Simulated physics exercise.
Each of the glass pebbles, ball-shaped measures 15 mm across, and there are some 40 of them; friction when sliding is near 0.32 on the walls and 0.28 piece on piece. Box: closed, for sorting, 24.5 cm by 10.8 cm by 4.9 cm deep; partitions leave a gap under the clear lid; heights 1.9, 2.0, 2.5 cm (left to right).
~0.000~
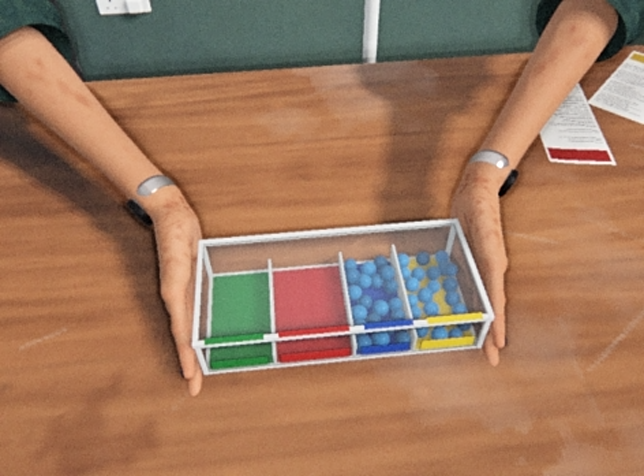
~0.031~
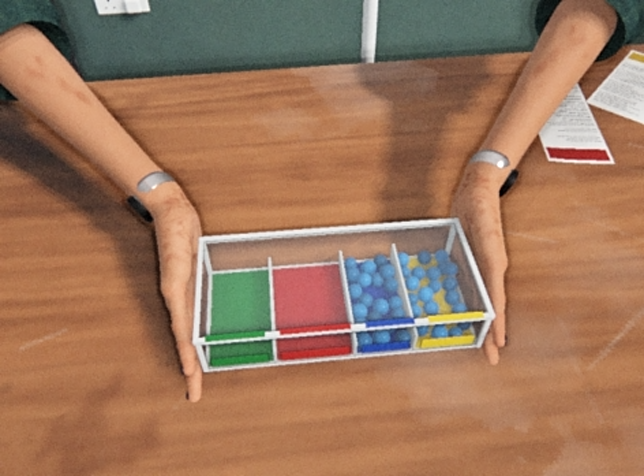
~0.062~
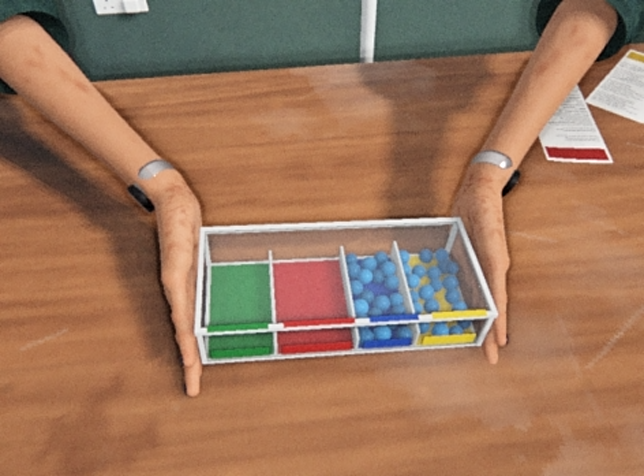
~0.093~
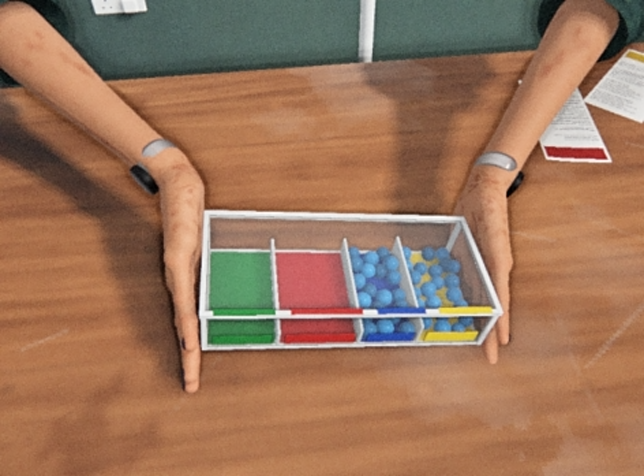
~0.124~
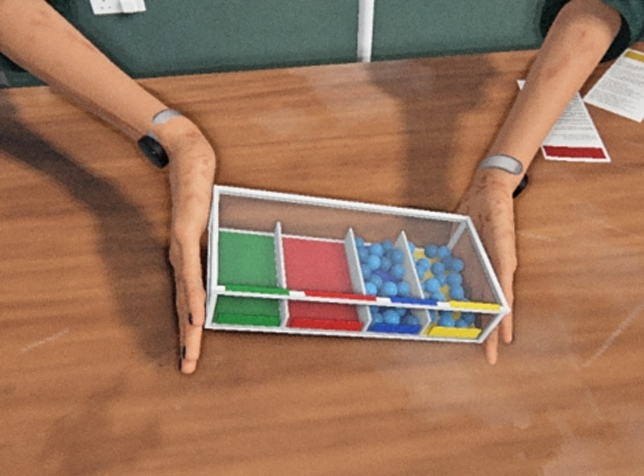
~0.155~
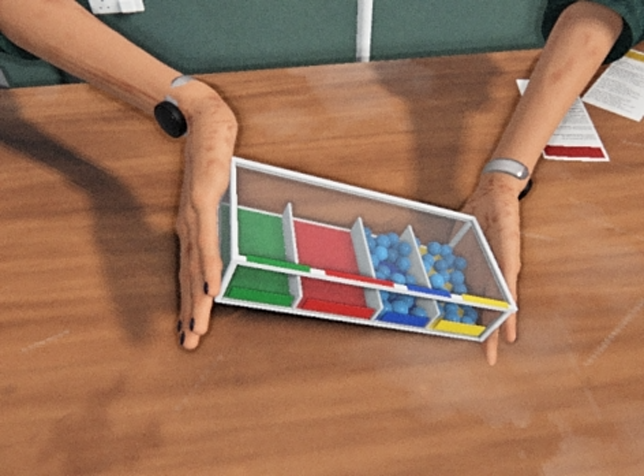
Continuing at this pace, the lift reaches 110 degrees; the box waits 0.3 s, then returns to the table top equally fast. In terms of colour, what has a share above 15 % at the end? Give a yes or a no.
Red - no; blue - no; green - no; yellow - yes.
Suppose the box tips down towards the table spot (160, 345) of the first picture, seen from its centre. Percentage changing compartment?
Near 100 percent, give or take.
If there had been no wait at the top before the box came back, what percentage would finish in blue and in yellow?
You'd end up with blue at 0 per cent and yellow at 100 per cent.
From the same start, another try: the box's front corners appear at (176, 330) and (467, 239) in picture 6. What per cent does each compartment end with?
The compartments end with red 5 per cent, blue 0 per cent, green 95 per cent and yellow 0 per cent.
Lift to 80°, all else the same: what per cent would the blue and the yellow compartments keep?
The blue compartment would hold 20 per cent, the yellow one 80 per cent.
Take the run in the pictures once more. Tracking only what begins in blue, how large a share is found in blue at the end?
Around 0 percent stays put.
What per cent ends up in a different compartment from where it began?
Share changed: Approx. 50 %.
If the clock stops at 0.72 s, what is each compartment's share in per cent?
The split is red at 0, blue at 10, green at 0 and yellow at 90 per cent.
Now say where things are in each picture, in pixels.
In the first frame, box tilt 0 degrees, front corners at (198, 343) and (488, 315); blue 50 %, yellow 50 %.
In the second frame, box tilt 1 degrees, front corners at (198, 340) and (488, 314).
In the third frame, box tilt 4 degrees, front corners at (200, 330) and (491, 313), lowest corner right back.
In the fourth frame, box tilt 9 degrees, front corners at (205, 313) and (496, 311), lowest corner right back.
In the fifth frame, box tilt 16 degrees, front corners at (217, 288) and (503, 309), lowest corner right back.
In the sixth frame, box tilt 24 degrees, front corners at (237, 257) and (510, 307), lowest corner right back; blue 50 %, yellow 50 %. Its pace works out near 255 degrees a second.
After 0.72 s, tilt 110 degrees; blue 10 %, yellow 90 %.
After 1.09 s, tilt 65 degrees; yellow 100 %.
Then, at 1.56 s, tilt 0 degrees; yellow 100 %.
At rest (1.9 s), red 0 %, blue 0 %, green 0 %, yellow 100 %.
